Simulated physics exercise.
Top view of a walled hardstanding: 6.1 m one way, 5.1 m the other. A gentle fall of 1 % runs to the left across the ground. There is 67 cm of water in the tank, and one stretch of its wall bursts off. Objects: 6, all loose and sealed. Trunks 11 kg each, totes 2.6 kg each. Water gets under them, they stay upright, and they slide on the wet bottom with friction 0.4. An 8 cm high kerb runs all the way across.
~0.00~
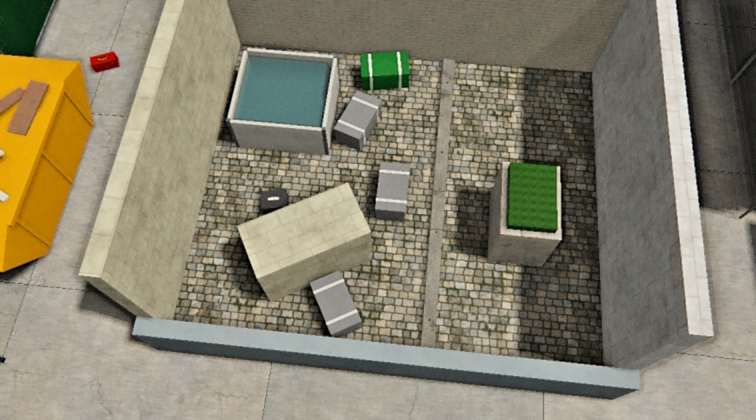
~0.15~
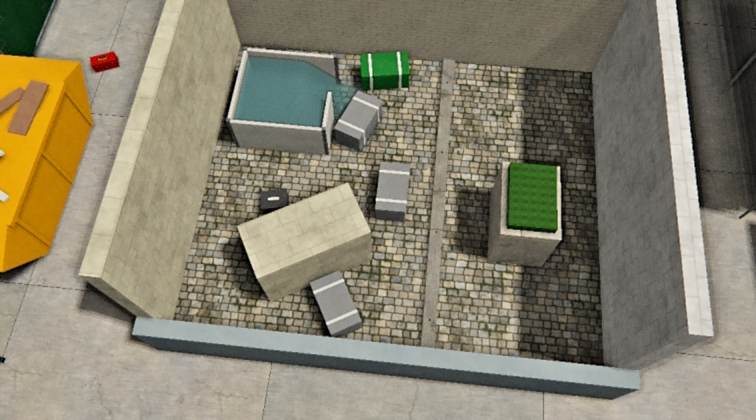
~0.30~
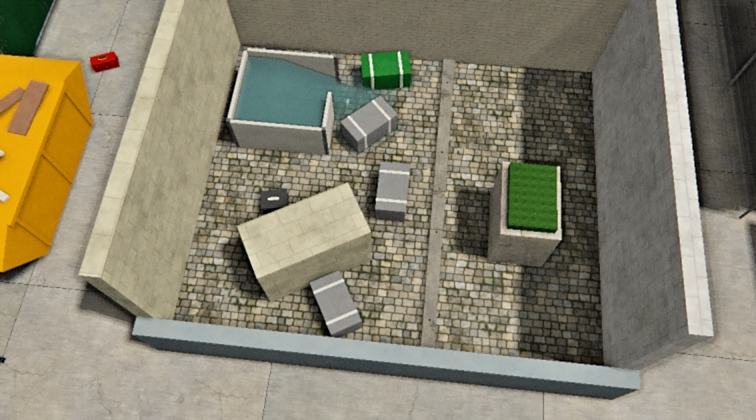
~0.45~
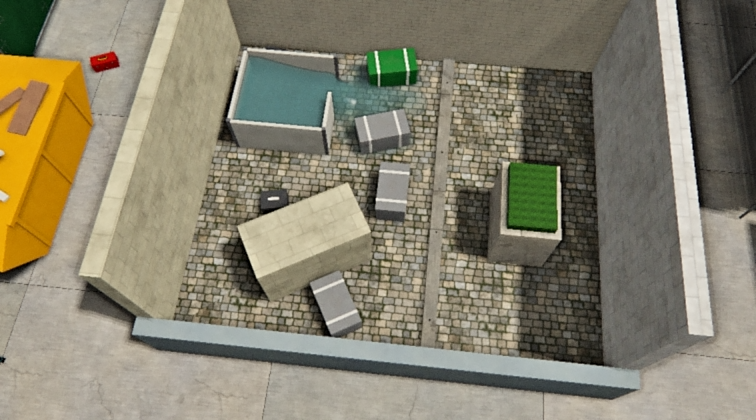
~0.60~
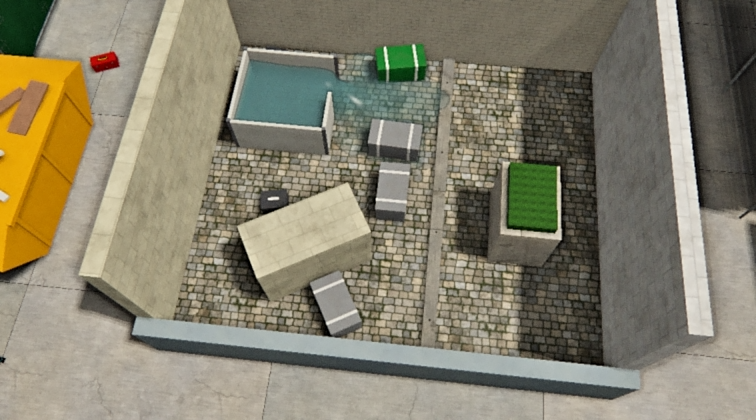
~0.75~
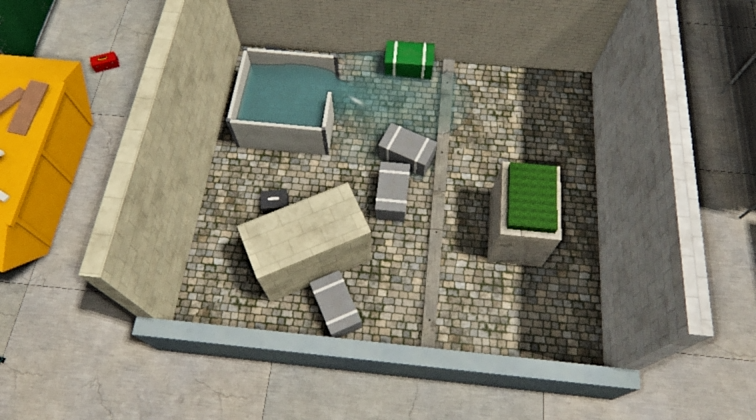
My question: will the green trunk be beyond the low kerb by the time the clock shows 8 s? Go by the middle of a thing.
Outcome: Green trunk goes beyond the kerb.
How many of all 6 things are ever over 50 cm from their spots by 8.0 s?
I make it 3.
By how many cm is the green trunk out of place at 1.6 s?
By that time, close to 80 cm.
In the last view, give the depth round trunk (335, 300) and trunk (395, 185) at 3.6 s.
Roughly 0 and 3 cm.
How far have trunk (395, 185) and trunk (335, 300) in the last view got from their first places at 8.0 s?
Net displacement, in order: 50 cm; 10 cm.
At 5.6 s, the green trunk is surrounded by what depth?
About 7 cm.
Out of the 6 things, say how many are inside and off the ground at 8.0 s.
At that instant the tally stands at 2.
After 1.6 s the green trunk is near (432, 61), 0.8 m from its start, aground; 0 of 6 are over the mark; 0 afloat.
After 3.6 s the green trunk is near (488, 121), 2.0 m from its start, aground; 1 of 6 are over the mark; 0 afloat.
After 5.6 s the green trunk is near (479, 118), 1.8 m from its start, afloat; 1 of 6 are over the mark; 3 afloat.
After 8.0 s the green trunk is near (498, 88), 1.9 m from its start, afloat; 1 of 6 are over the mark; 2 afloat.
